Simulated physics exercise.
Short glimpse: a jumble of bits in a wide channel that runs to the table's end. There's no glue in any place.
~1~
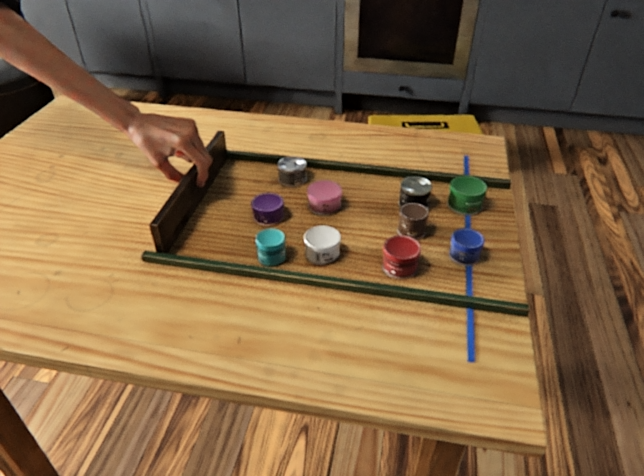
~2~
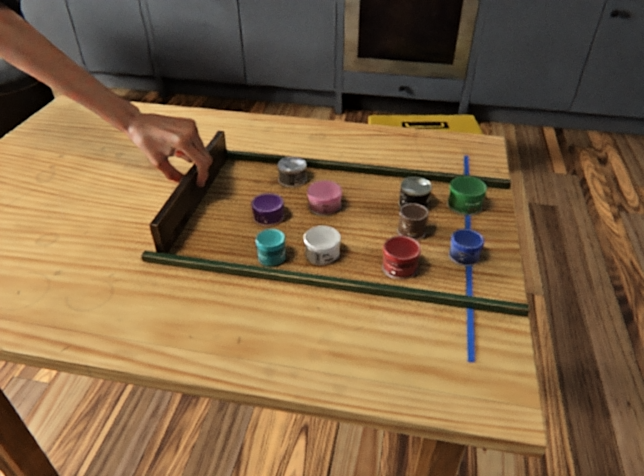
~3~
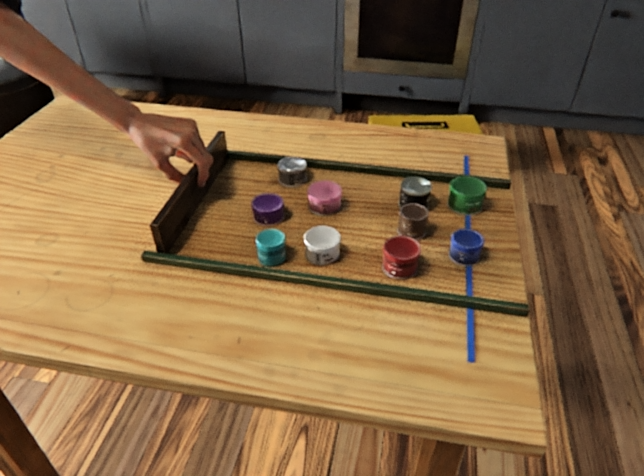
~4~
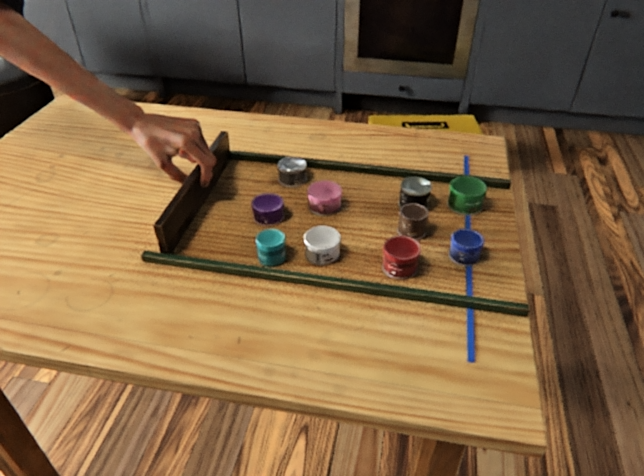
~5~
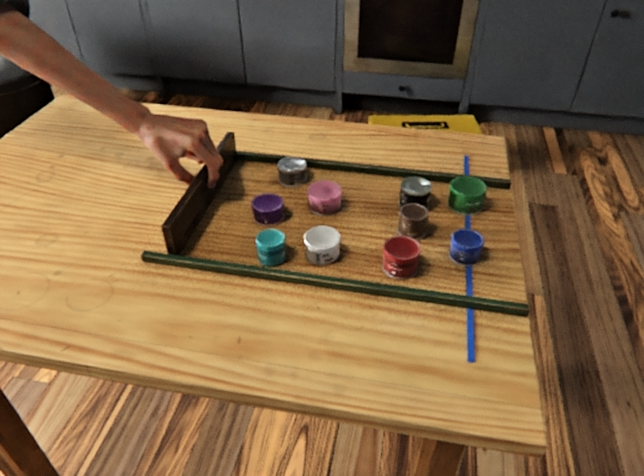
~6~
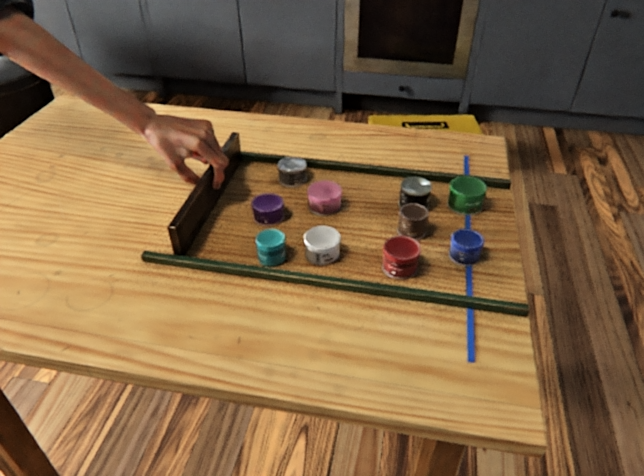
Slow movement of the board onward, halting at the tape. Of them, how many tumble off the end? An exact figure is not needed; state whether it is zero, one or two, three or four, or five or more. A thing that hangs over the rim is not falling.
The push will most likely drop a single piece or two.
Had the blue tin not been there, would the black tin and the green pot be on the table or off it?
So the black tin is still there and the green pot goes off the edge.
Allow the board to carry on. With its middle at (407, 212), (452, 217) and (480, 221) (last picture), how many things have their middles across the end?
In order, that gives 0, then 1, then 5.
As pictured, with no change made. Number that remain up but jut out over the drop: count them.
As for overhanging, the count is 4.
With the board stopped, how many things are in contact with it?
5.
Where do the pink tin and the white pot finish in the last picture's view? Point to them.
Result: One at about (487, 217), the other at about (489, 261).
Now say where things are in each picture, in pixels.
Green pot (467, 196); blue tin (466, 248); brown pot (413, 222); board (194, 187); tape (468, 235), in the first frame.
Blue tin (466, 248); grey tin (292, 172), in the second frame.
Brown pot (413, 222); turquoise tub (271, 248), in the third frame.
Green pot (466, 196); pink tin (325, 198), in the fourth frame.
Blue tin (466, 248); red tin (401, 257), in the fifth frame.
Green pot (466, 196); blue tin (466, 248); brown pot (413, 222); board (210, 189); tape (468, 235), in the sixth frame.
Soon after, none off yet; green pot at rest near (466, 196); blue tin at rest near (466, 248); brown pot at rest near (413, 222).
In the end, the number that fall off is one or two; gone, green pot.
